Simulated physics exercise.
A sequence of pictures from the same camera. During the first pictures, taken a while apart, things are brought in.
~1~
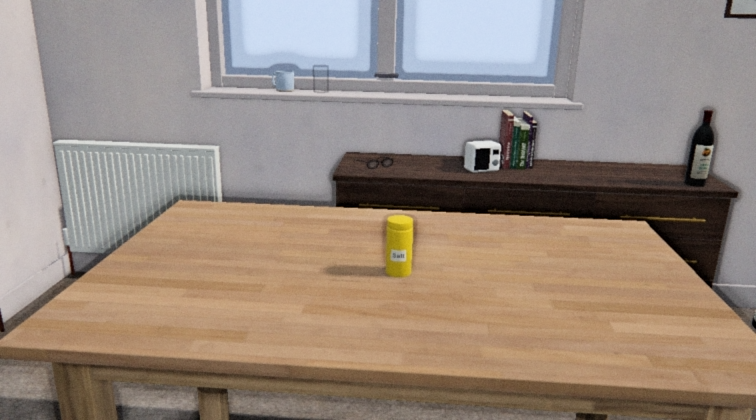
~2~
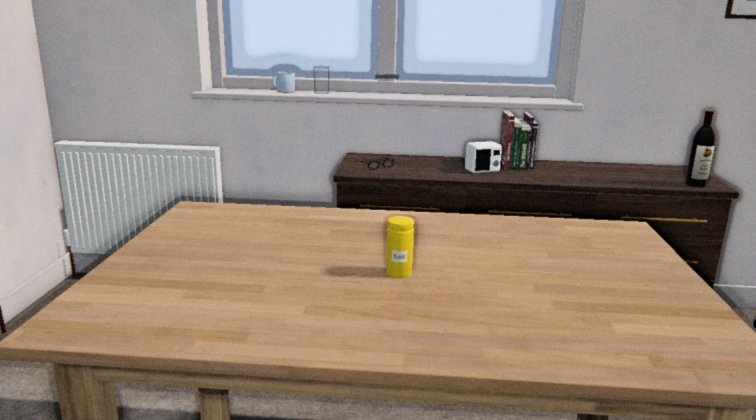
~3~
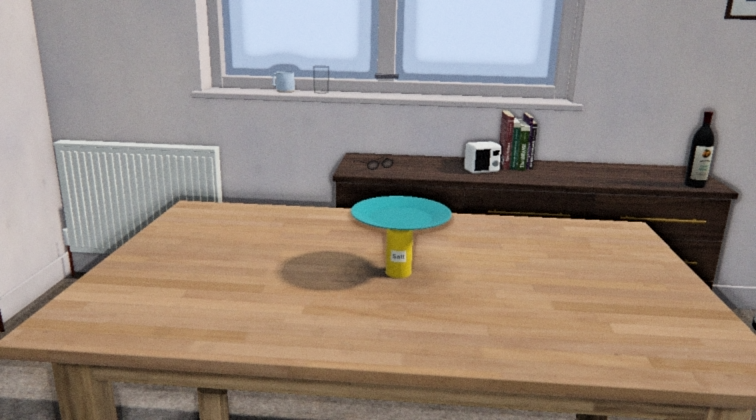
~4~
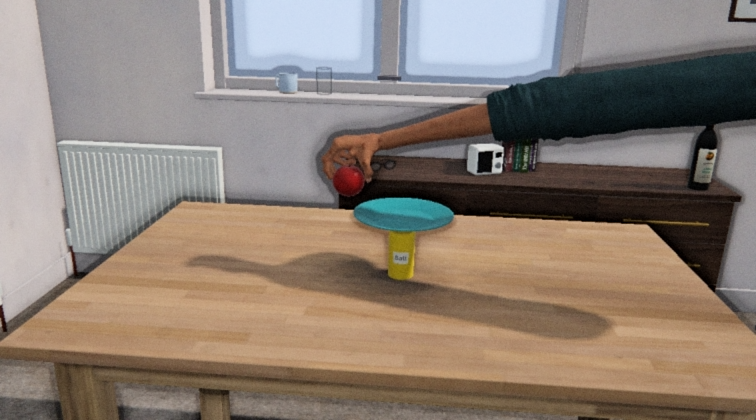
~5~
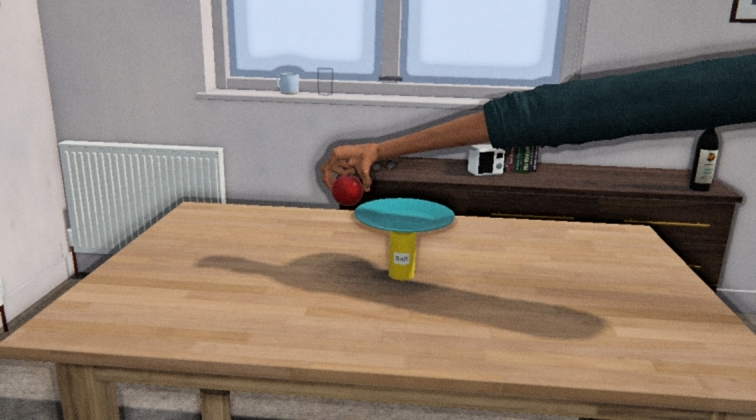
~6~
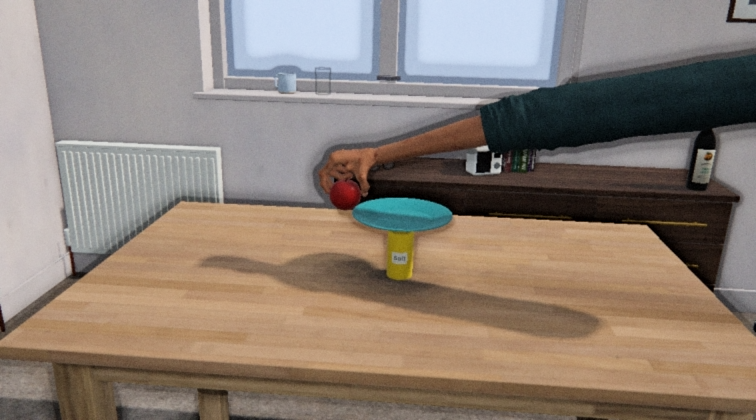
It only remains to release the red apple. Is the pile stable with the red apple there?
Most likely the pile fails.
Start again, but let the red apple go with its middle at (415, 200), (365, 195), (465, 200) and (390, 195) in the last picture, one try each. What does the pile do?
In the first case the pile remains standing, in the second it remains standing, in the third it topples and in the fourth it remains standing.
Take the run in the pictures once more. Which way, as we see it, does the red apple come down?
It heads leftwards.
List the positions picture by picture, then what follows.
In the first frame, the last thing is not in view yet.
In the second frame, the last thing is not in view yet.
In the third frame, the last thing is not in view yet; turquoise plate (401, 215).
In the fourth frame, still above its spot; red apple (349, 181); turquoise plate (403, 217).
In the fifth frame, still above its spot; red apple (347, 190); turquoise plate (404, 217).
In the sixth frame, set down, still held; red apple (345, 195); turquoise plate (402, 217).
Then, 0.30 s on from there, red apple now fallen.
Then, 0.40 s on from there, things are still on the move.
In the end, fallen, red apple; the other 2 unmoved. At the end, from the last picture's camera, red apple near (320, 255). The pile gives way.
